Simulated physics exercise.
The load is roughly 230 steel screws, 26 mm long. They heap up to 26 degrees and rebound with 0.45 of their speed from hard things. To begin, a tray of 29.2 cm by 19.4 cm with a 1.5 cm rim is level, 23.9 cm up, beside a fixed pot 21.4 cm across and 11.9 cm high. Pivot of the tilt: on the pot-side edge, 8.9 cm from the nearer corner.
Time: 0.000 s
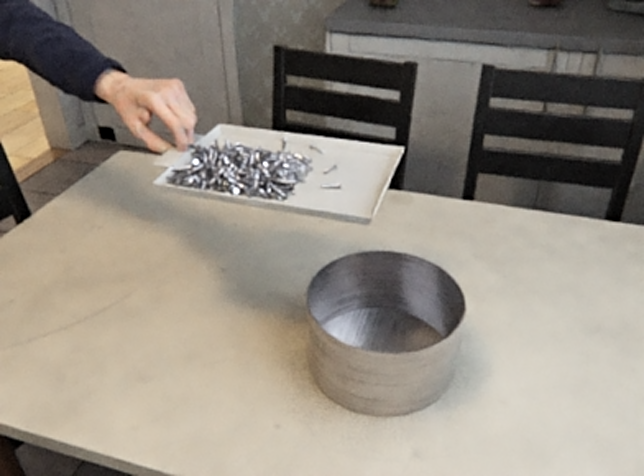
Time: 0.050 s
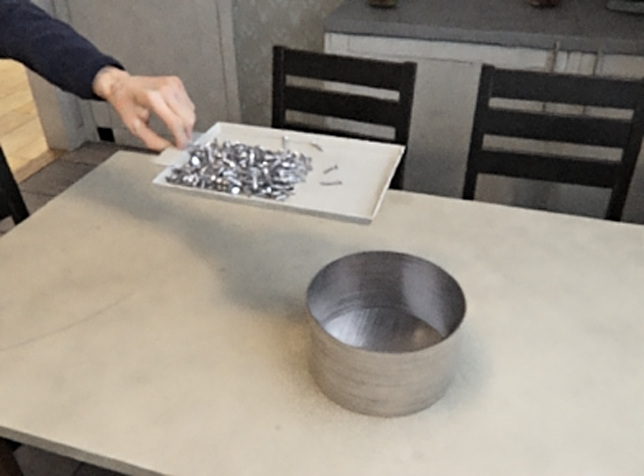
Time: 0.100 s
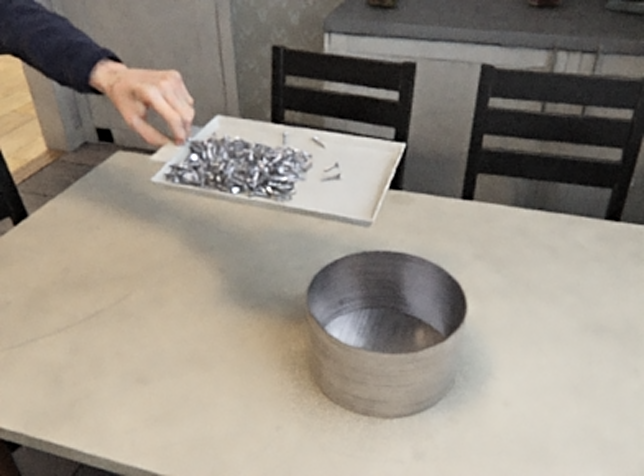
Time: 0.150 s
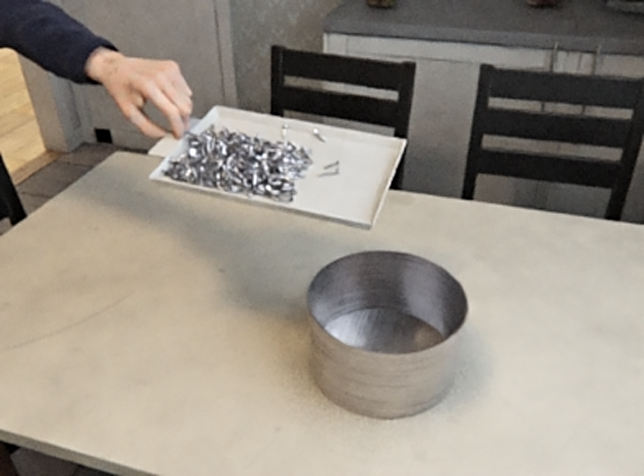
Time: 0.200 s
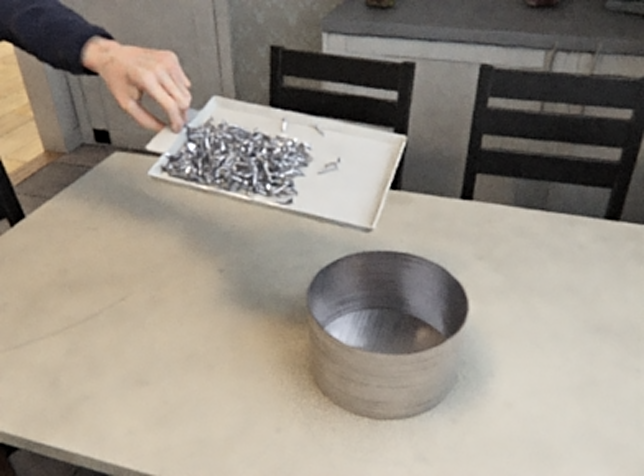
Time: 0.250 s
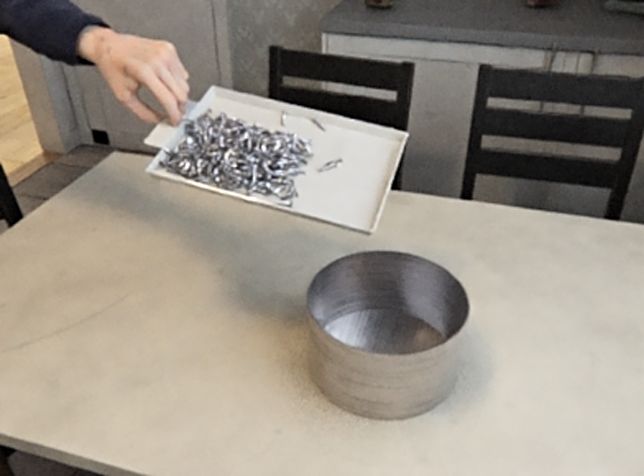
A hand tilting a white tray of small steel screws, its right side dipping slightly above a table with a round metal pot.
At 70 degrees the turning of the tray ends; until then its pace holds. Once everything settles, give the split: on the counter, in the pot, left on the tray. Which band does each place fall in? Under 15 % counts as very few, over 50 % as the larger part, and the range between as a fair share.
Counter: A fair share. Pot: The larger part. Tray: Very few.
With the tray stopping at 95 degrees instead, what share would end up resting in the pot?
Estimated share: About 70 %.
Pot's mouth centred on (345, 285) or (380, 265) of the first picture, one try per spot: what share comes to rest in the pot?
Near 85 and 55 percent, one try each.
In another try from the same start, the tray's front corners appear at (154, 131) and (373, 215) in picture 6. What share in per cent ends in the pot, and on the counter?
That works out as pot 65 and counter 35.
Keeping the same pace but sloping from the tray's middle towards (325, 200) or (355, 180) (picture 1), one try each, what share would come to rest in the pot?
Estimate: Some 100 % and some 30 % respectively.
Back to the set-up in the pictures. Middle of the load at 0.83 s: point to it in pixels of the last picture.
Load centre, approx.: (291, 213) px.
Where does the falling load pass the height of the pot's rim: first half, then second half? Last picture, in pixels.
Around (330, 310), then around (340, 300).
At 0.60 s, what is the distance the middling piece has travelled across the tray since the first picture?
Around 4 centimetres.
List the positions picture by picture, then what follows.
Tray tilt 0 degrees, front corners at (158, 181) and (369, 215); middle of the pieces at (247, 171); pot at (385, 296), in the first picture.
Tray tilt 1 degrees, front corners at (158, 181) and (369, 215); middle of the pieces at (247, 170), in the second picture.
Tray tilt 3 degrees, front corners at (156, 178) and (370, 217), lowest corner right front; middle of the pieces at (246, 167), in the third picture.
Tray tilt 7 degrees, front corners at (155, 175) and (370, 220), lowest corner right front; middle of the pieces at (246, 163), in the fourth picture.
Tray tilt 11 degrees, front corners at (153, 172) and (370, 224), lowest corner right front; middle of the pieces at (245, 159), in the fifth picture.
Tray tilt 15 degrees, front corners at (152, 169) and (370, 227), lowest corner right front; middle of the pieces at (244, 155); pot at (387, 296). The tray's pace is about 75 degrees a second, in the sixth picture.
After 0.60 s, tilt 42 degrees; the tray holds 100 %, the pot 0 %.
Then, at 0.83 s, tilt 59 degrees; the tray holds 80 %, the pot 0 %.
Then, at 1.18 s, tilt 70 degrees; the tray holds 10 %, the pot 60 %.
In the end, at 2.0 s, counter 30 %, pot 70 %, tray 0 %.
